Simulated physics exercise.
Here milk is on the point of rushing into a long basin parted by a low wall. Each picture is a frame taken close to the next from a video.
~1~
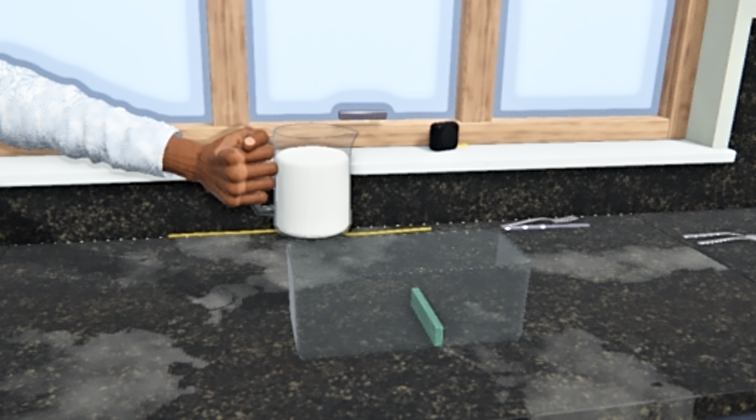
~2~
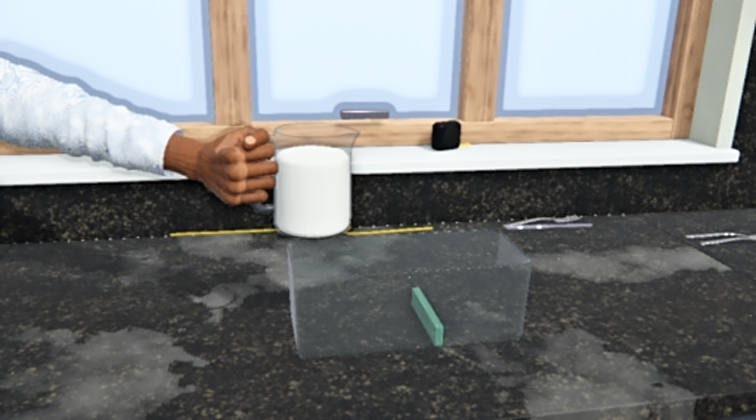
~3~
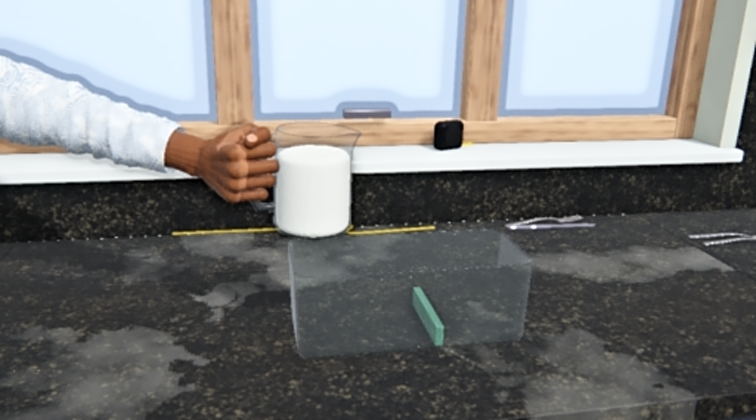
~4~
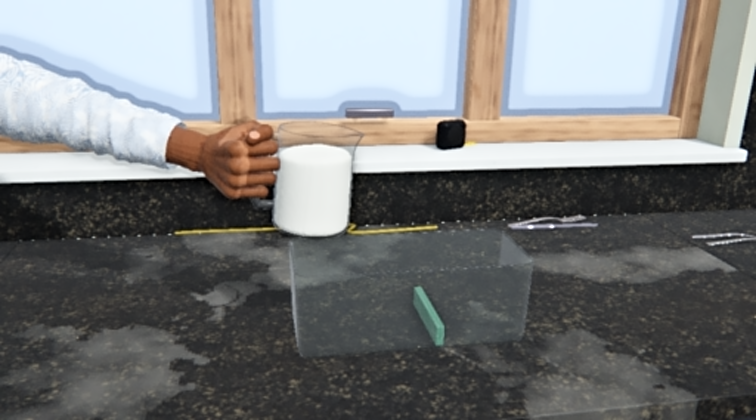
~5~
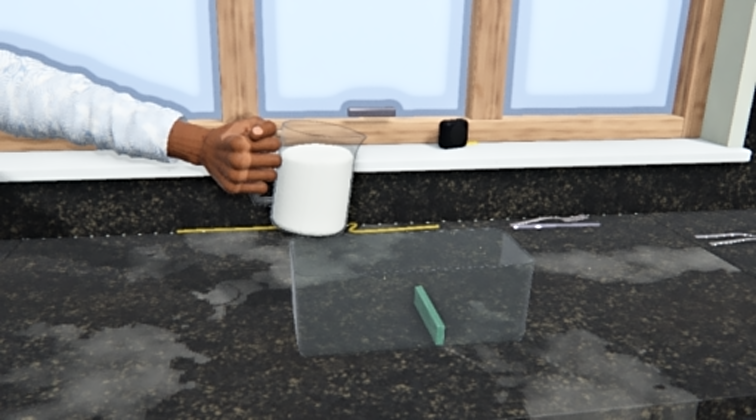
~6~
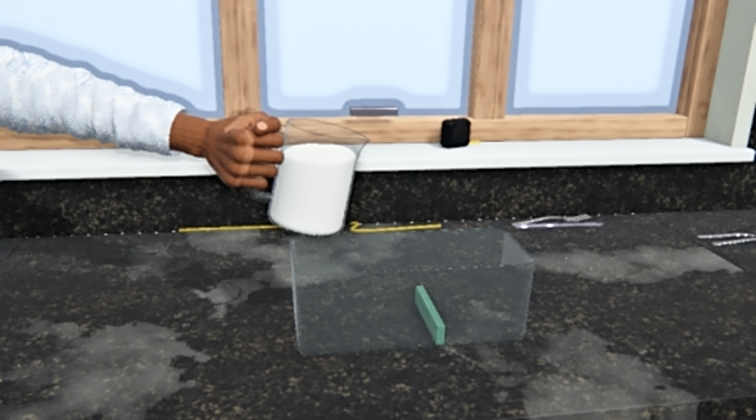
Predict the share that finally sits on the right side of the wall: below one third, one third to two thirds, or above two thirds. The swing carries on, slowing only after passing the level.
The share that settles right of the wall is smaller than one third, as I see it.
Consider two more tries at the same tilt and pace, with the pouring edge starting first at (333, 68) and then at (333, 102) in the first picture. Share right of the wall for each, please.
About 10 and 10 per cent.
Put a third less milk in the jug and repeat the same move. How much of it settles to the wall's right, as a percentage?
Roughly 5 in a hundred.
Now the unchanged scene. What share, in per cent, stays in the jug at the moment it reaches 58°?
95 %.
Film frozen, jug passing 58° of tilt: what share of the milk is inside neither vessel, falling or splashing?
That comes to near 5 percent.
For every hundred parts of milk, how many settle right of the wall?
Close to 25 per cent.
A moment on, the jug is tipped part way and 94 per cent is still to pour, 1 is left of the wall and 0 right of it.
Next, the jug is tipped on its side and 54 per cent is still to pour, 23 is left of the wall and 6 right of it.
Then the jug is tipped on its side and 15 per cent is still to pour, 62 is left of the wall and 17 right of it.
Later the jug is tipped on its side and 3 per cent is still to pour, 74 is left of the wall and 21 right of it.
At rest 75 per cent lies left of the wall, 24 right of it and 1 outside.
